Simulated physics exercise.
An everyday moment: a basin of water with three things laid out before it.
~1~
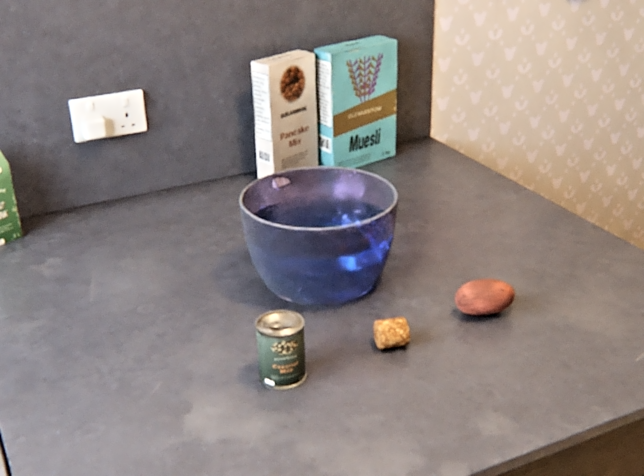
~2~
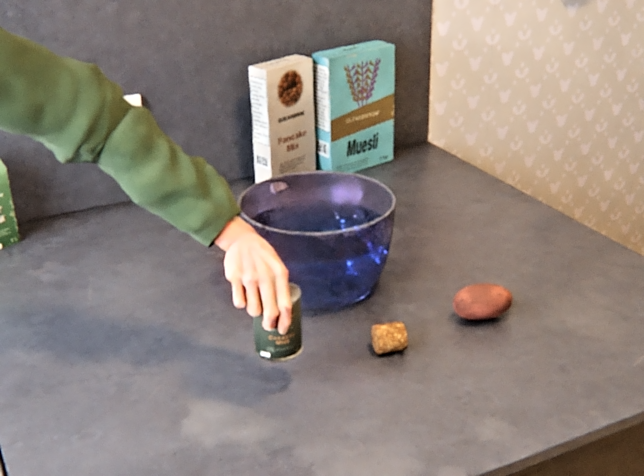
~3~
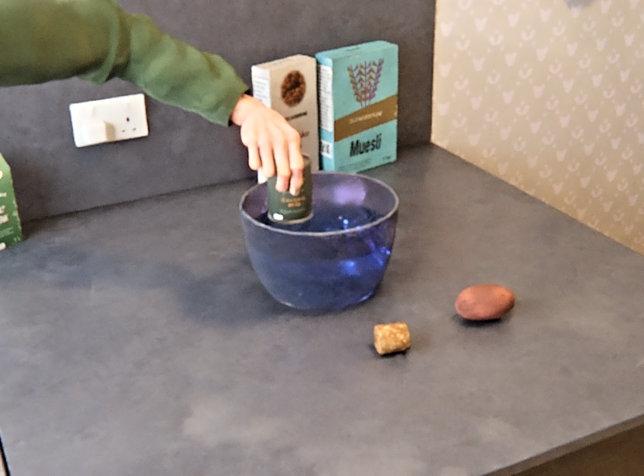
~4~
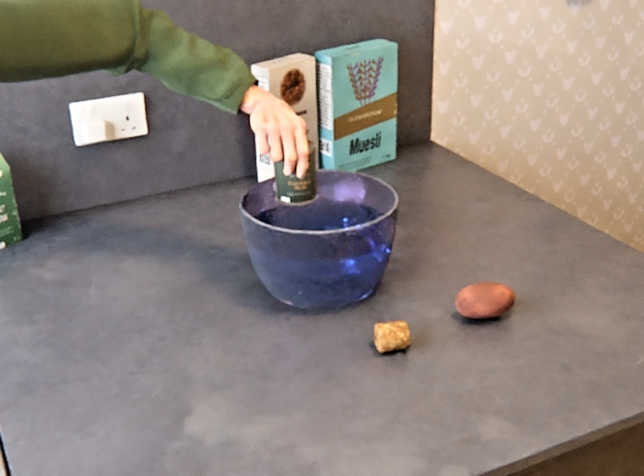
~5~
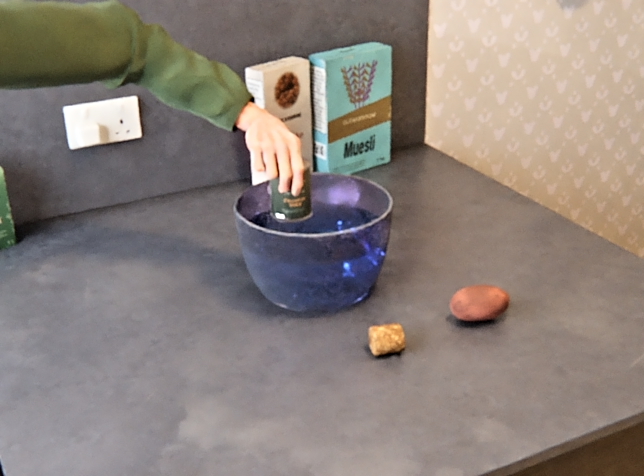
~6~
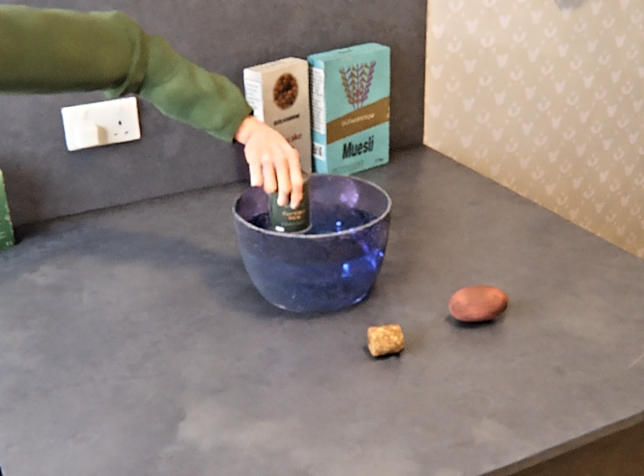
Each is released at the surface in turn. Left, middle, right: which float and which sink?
Starting at the left, it drops under, then it rides the liquid, then it drops under.
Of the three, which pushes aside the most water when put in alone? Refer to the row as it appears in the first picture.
That would be the one at the far left, I'd say.
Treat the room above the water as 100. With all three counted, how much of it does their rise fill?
Estimate: Roughly 18 %.
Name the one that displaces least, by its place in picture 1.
I say it's the item in the centre.
A moment on, the tin of food drops to the bottom.
Further on, the cork stays afloat.
When it is over, the potato drops to the bottom; afloat, cork.
